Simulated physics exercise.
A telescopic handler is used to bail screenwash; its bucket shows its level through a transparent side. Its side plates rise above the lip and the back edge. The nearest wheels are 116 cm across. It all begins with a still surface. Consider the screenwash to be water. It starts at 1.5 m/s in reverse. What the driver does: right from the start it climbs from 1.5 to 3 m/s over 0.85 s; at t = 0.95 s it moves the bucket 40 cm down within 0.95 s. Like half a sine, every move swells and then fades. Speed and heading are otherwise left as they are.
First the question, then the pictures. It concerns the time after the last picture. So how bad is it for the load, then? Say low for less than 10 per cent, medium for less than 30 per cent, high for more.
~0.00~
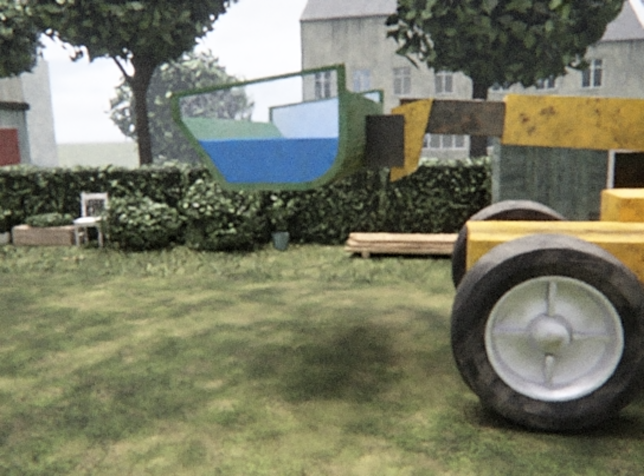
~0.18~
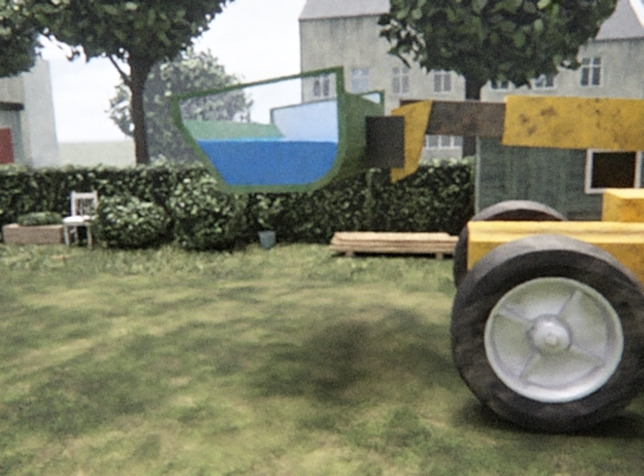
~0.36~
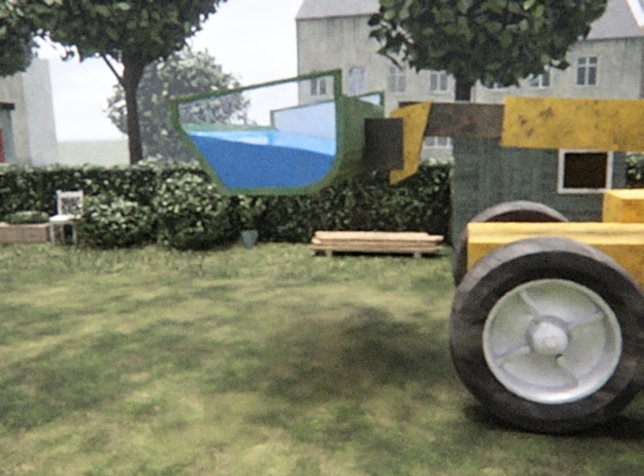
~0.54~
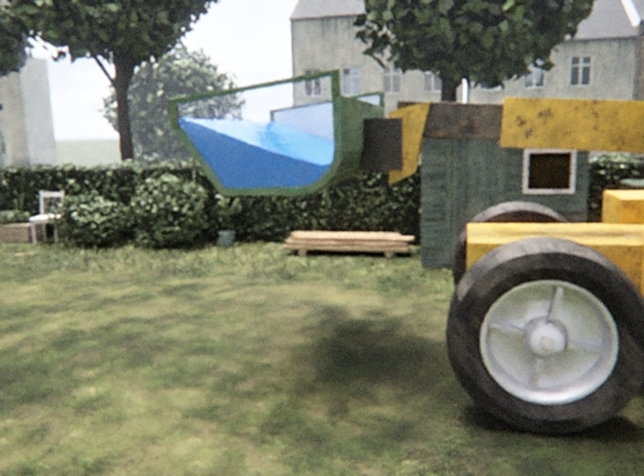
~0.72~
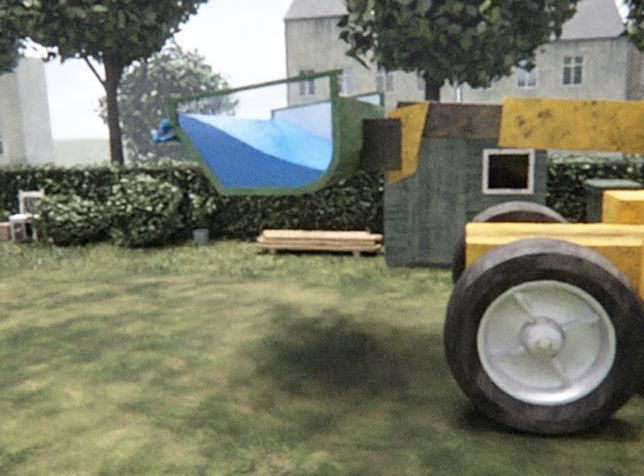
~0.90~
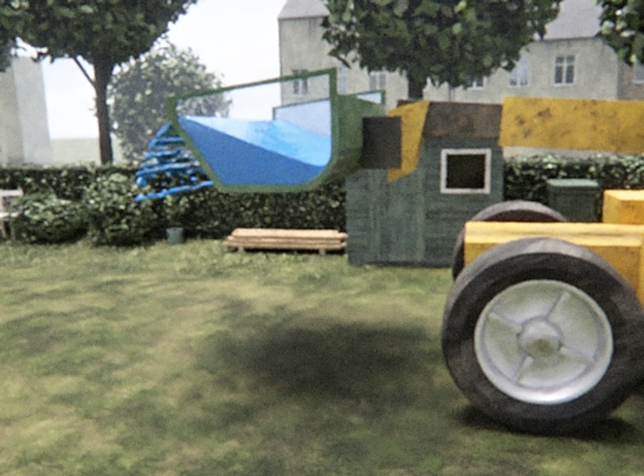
Medium.
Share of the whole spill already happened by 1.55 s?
About 40 %.
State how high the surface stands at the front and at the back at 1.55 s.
I'd say some 12 centimetres in front and some 42 centimetres behind.
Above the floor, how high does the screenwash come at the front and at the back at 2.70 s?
About 16 cm in front and 36 cm behind.
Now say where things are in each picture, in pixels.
It reaches (229, 141) at the front; it reaches (324, 138) at the back; the lip is at (181, 117); the front is on the left, in the first frame.
It reaches (229, 142) at the front; it reaches (324, 142) at the back, in the second frame.
It reaches (227, 141) at the front; it reaches (322, 153) at the back, in the third frame.
It reaches (225, 135) at the front; it reaches (320, 165) at the back, in the fourth frame.
It reaches (224, 133) at the front; it reaches (319, 169) at the back; screenwash is coming out, 3 per cent so far, in the fifth frame.
It reaches (224, 133) at the front; it reaches (318, 165) at the back; the lip is at (178, 120); screenwash is coming out, 5 per cent so far, in the sixth frame.
Then, 1.55 s in, the surface stands 41 cm at the back and 11 cm at the front; 6 per cent has gone, over the front.
Then, 2.10 s in, the surface stands 15 cm at the back and 29 cm at the front; 12 per cent has gone, over the front.
Then, 2.70 s in, the surface stands 37 cm at the back and 15 cm at the front; 13 per cent has gone, over the front.
Then, 4.78 s in, 14 per cent has gone, over the front, 59 of 415 litres.
